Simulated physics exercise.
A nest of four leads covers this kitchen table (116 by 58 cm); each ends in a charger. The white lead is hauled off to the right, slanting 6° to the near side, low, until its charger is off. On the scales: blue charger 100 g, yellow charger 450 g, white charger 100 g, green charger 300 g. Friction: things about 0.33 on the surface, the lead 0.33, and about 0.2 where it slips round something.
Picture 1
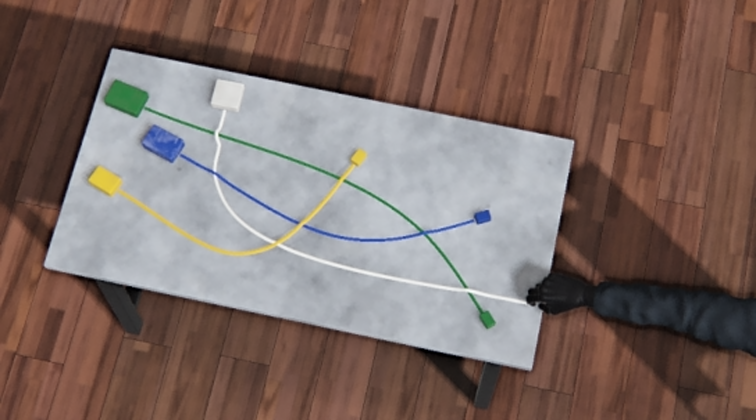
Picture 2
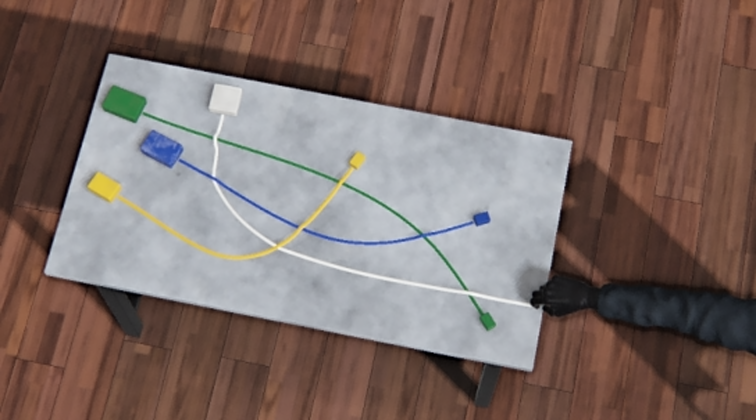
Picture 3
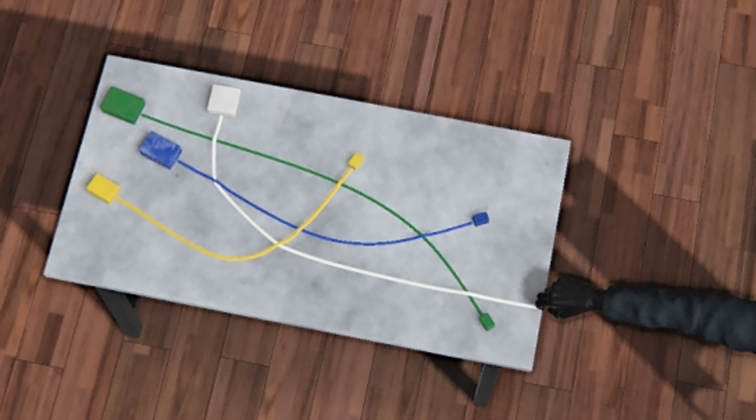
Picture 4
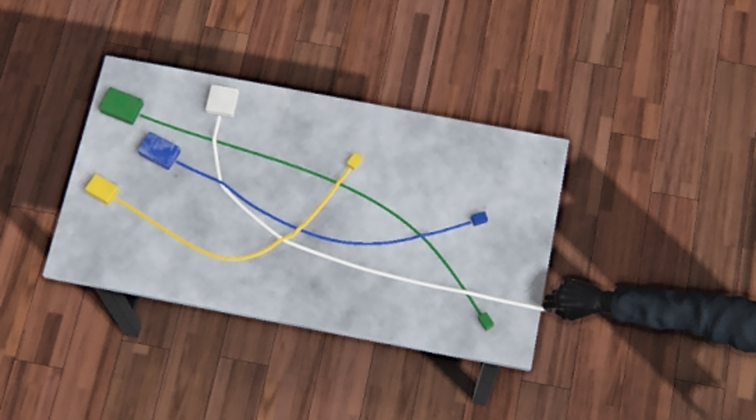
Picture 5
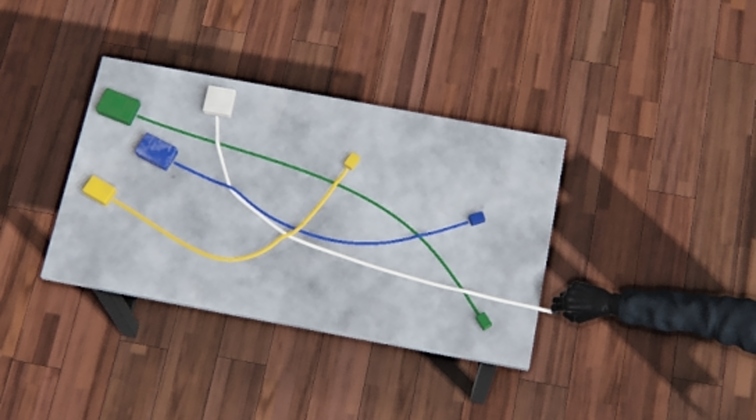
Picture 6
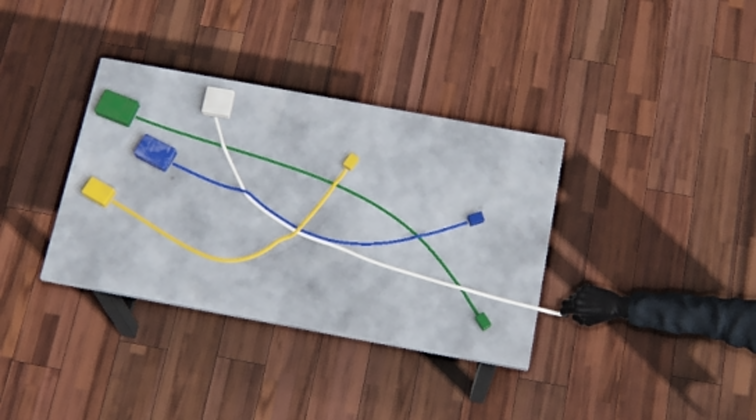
A black-gloved hand at the right edge of a grey tabletop grips the end of a white lead, seen from high above a wooden floor. Green, blue, yellow and white blocks sit toward the left, their matching leads crossing one another across the surface. The hand pulls slowly rightward, straightening the white lead's bend, while the other leads barely move and the view drifts very slightly.
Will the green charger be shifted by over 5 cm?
The green charger stays put.
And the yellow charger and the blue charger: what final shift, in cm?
About: Yellow charger 0 cm, blue charger 4 cm.
Next, the white lead's tail end at (304, 168); white charger 23 cm off its start.
Then, the white lead's tail end at (426, 233); white charger 57 cm off its start, yellow plug on its side, 26 cm off its start, green plug 1 cm off its start.
After that, the white lead has left the top; white charger over the edge, yellow plug 28 cm off its start at (402, 263), blue plug 14 cm off its start at (493, 272).
Later, the white lead has left the top; white charger over the edge, yellow plug 28 cm off its start, blue plug 14 cm off its start.
At the end, the white lead has left the top; green charger 0 cm off its start at (116, 106), white charger over the edge, yellow plug 28 cm off its start at (402, 263), blue plug 14 cm off its start at (493, 272).
